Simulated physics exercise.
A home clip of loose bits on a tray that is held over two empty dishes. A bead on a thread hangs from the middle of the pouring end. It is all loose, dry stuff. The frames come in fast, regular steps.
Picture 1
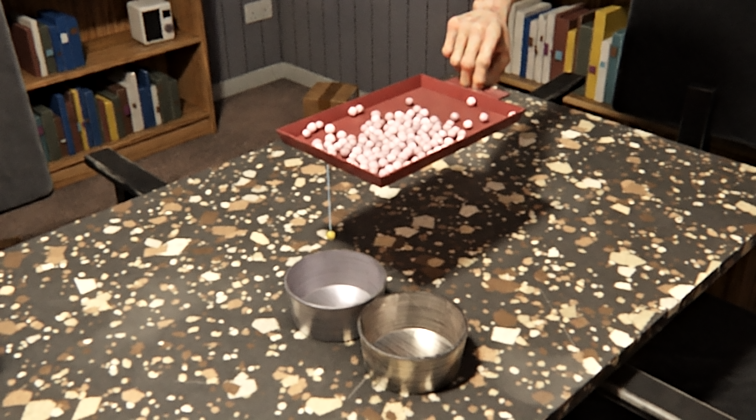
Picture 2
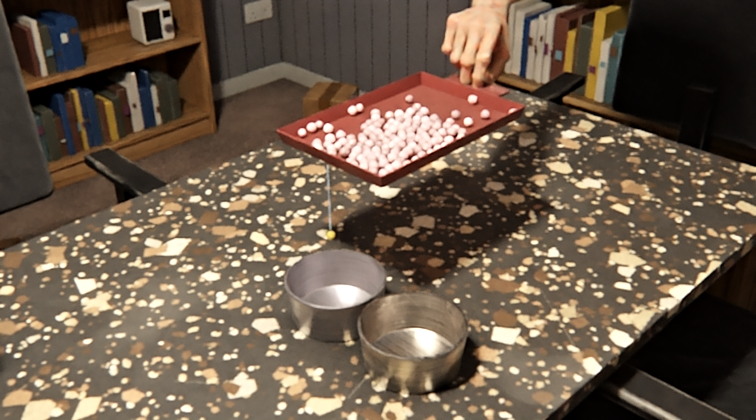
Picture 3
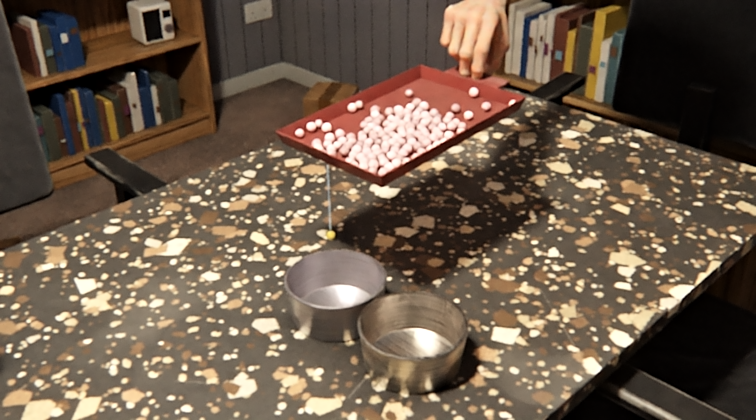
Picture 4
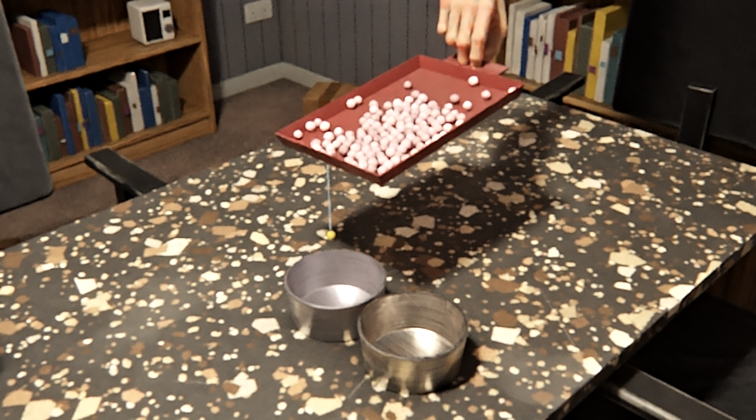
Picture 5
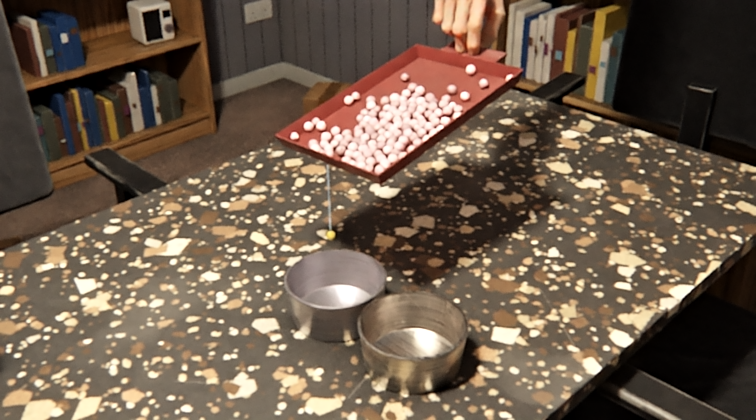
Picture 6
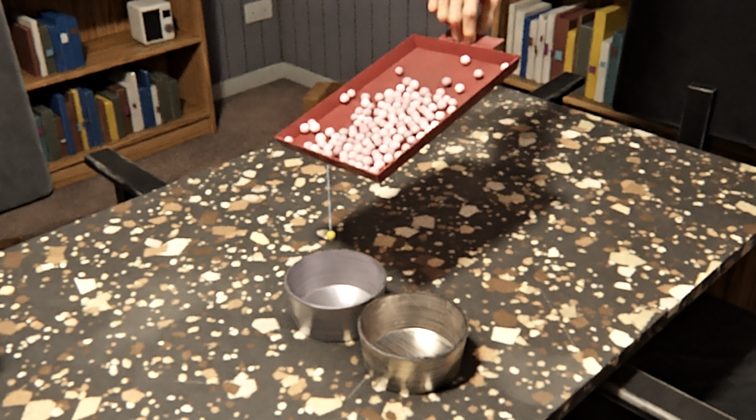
A hand gradually tilts a red tray of small pink balls above two empty metal dishes.
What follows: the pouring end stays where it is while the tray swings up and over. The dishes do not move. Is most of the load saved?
The two hold under half of the load.
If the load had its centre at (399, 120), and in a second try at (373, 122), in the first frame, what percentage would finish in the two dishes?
First some 10, then 10 per cent.
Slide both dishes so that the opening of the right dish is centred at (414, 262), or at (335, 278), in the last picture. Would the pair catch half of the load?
One: Not half. Two: More than half.
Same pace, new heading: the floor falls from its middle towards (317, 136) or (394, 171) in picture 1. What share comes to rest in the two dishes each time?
The first gives 0 %, the second 70 %.
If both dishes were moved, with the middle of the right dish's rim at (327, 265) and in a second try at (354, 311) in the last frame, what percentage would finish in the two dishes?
In turn 90 and 50 in a hundred.
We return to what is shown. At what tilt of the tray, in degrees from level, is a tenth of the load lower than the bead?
At some 65 degrees.
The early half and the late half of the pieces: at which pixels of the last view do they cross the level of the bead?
Around (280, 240) and then (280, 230).
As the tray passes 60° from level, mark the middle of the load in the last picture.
At about (318, 144).
Soon after the last picture, tray tipped steeply; most on the tray; a stray few in the left dish; a stray few outside both; about a quarter in the air.
A little later, tray tipped right over; a stray few on the tray; about a quarter in the left dish; about two thirds outside both; a small part in the air.
Later still, tray tipped past a quarter turn; about a quarter in the left dish; most outside both.
By the end, tray tipped past a quarter turn; none in the right dish; about a quarter in the left dish; most outside both.
